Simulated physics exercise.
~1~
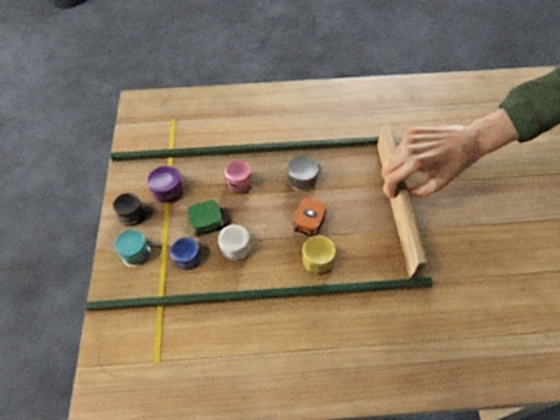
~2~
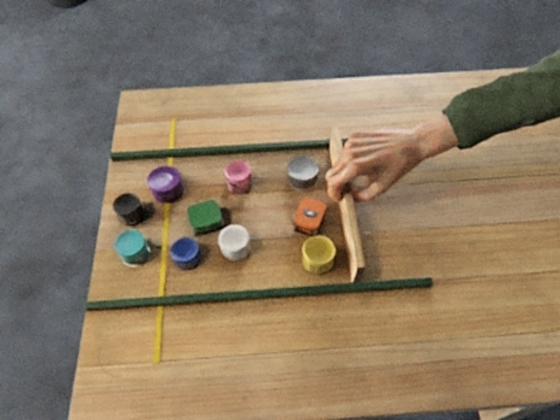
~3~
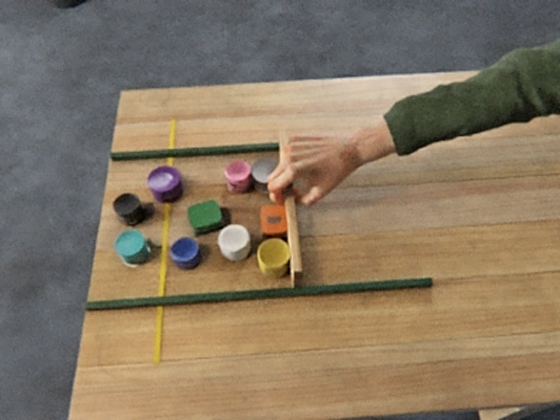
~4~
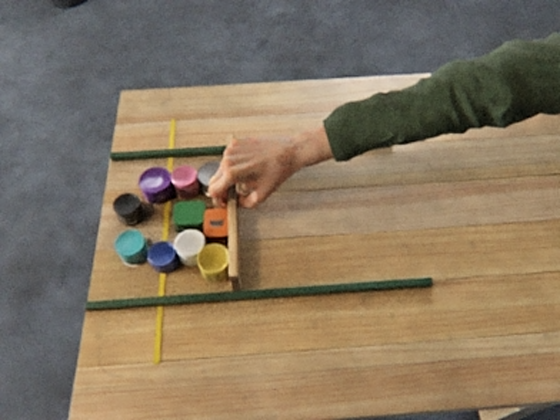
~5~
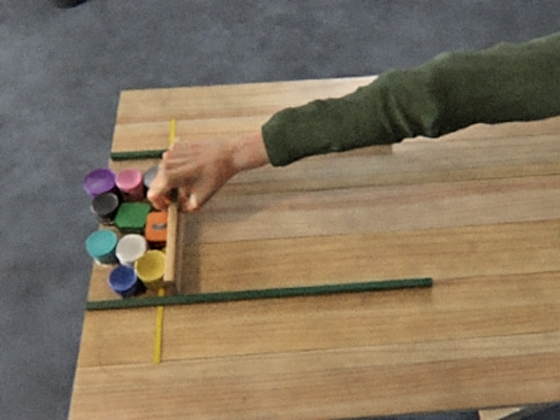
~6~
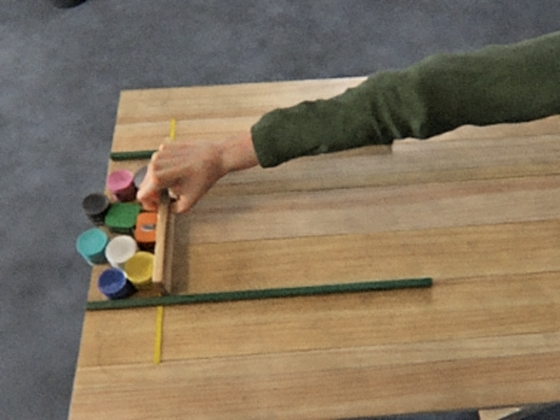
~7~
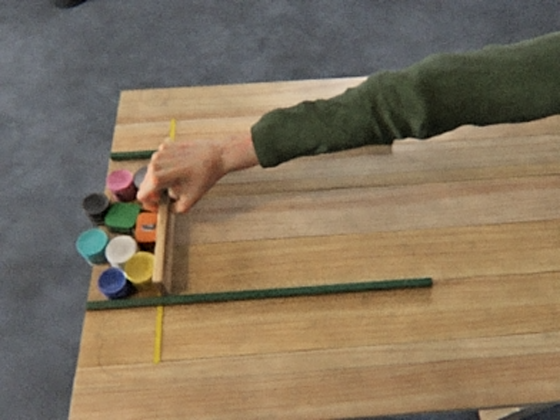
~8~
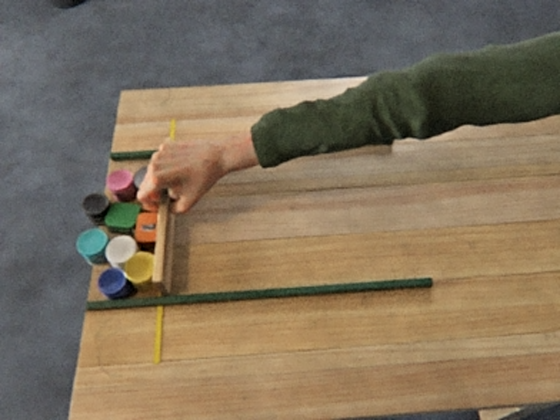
A hand sweeps small tubs left with a board until the purple one drops off.
